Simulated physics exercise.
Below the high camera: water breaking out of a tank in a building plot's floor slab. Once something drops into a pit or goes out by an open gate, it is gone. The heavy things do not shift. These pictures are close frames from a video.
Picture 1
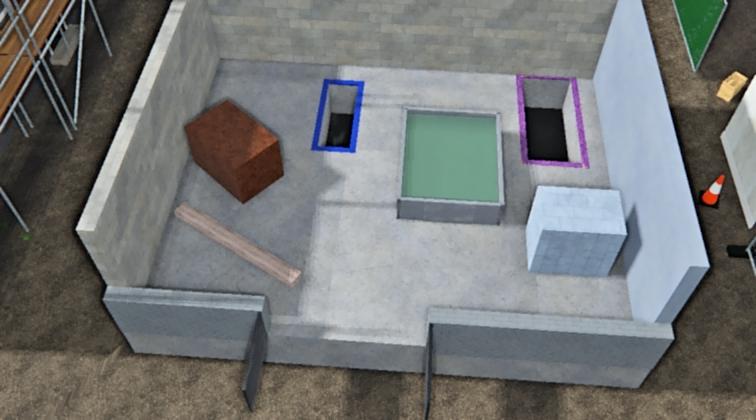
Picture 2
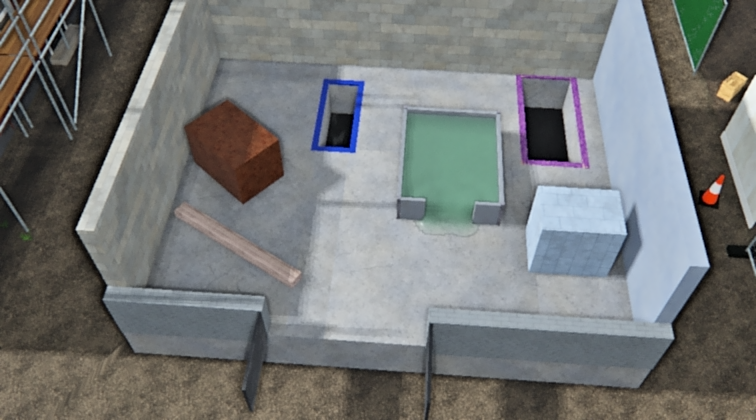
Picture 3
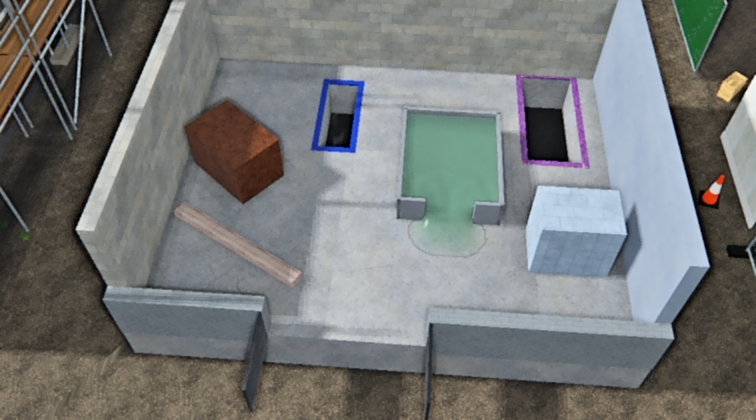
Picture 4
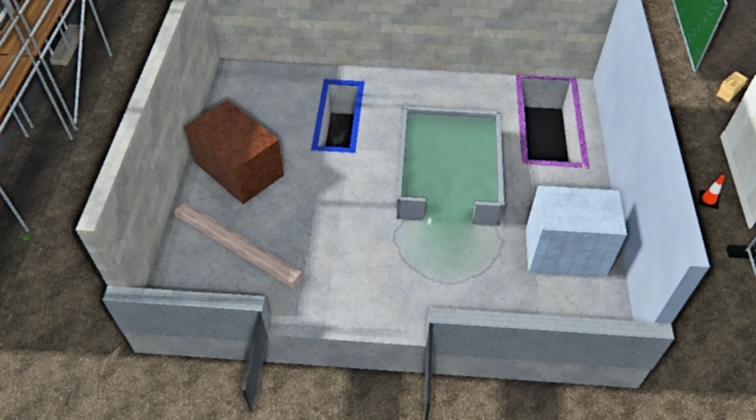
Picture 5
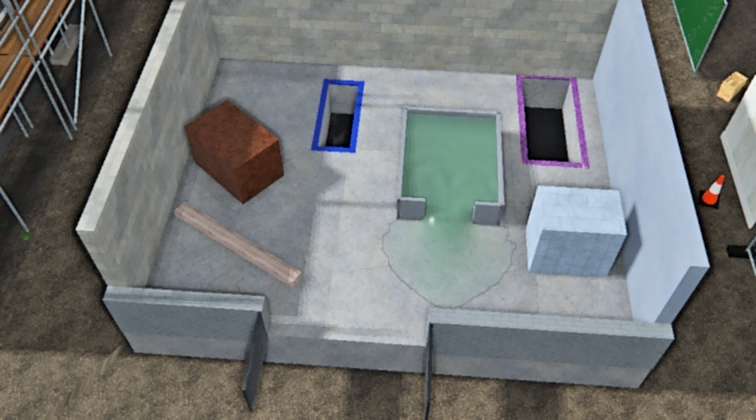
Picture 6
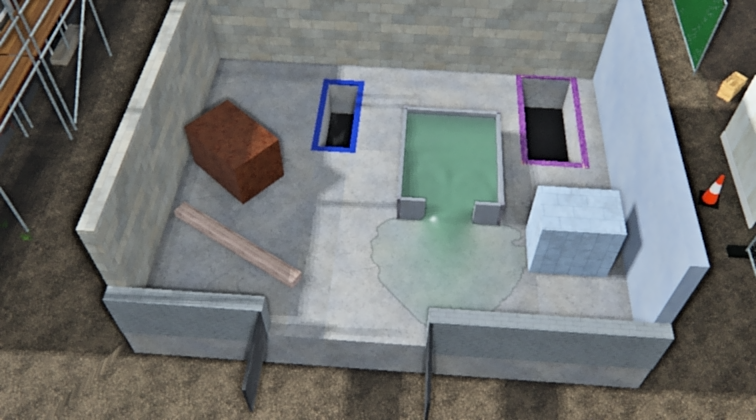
Greenish water breaks through the front of a grey-walled tank on the concrete floor of a walled building plot, seen from high above by a still camera. A rusty brown block and a wooden beam lie left, blue- and purple-edged pits flank the tank's back, and a pale block sits right. The near wall opens in the middle, and the water spreads forward in a widening, rounded sheet towards the front wall.
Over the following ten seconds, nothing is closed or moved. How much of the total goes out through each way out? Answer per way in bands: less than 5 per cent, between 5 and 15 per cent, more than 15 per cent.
Going out through each: The gate, more than 15 per cent; the purple pit, between 5 and 15 per cent; the blue pit, less than 5 per cent.
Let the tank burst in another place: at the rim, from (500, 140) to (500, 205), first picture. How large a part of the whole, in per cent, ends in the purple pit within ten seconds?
Purple: 55 %.
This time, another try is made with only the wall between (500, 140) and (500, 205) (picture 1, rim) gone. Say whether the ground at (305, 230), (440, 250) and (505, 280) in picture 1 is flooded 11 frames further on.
First point spared, second point spared, third point swamped.
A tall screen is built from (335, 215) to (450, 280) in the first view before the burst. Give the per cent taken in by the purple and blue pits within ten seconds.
Estimated shares: Purple 15 percent, blue 4 percent.
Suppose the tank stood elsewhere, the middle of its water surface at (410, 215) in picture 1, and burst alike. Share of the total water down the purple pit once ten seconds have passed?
I'd put the purple pit near 2 per cent of the whole.
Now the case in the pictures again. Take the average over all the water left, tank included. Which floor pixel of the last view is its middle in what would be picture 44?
Centre of the water: Near (477, 227).
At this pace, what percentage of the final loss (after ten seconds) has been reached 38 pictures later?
Roughly 65 percent.
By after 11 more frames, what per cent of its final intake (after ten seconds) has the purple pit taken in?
Near 0 per cent, give or take.
A moment on, water covers 15 % of the floor; the gate 1 %, the purple pit 0 %, the blue pit 0 %.
Next, water covers 20 % of the floor; the gate 6 %, the purple pit 0 %, the blue pit 0 %.
Then, water covers 25 % of the floor; the gate 15 %, the purple pit 0 %, the blue pit 0 %.
Later, water covers 30 % of the floor; the gate 25 %, the purple pit 3 %, the blue pit 0 %.
In the end, water covers 40 % of the floor; the gate 34 %, the purple pit 9 %, the blue pit 0 %.
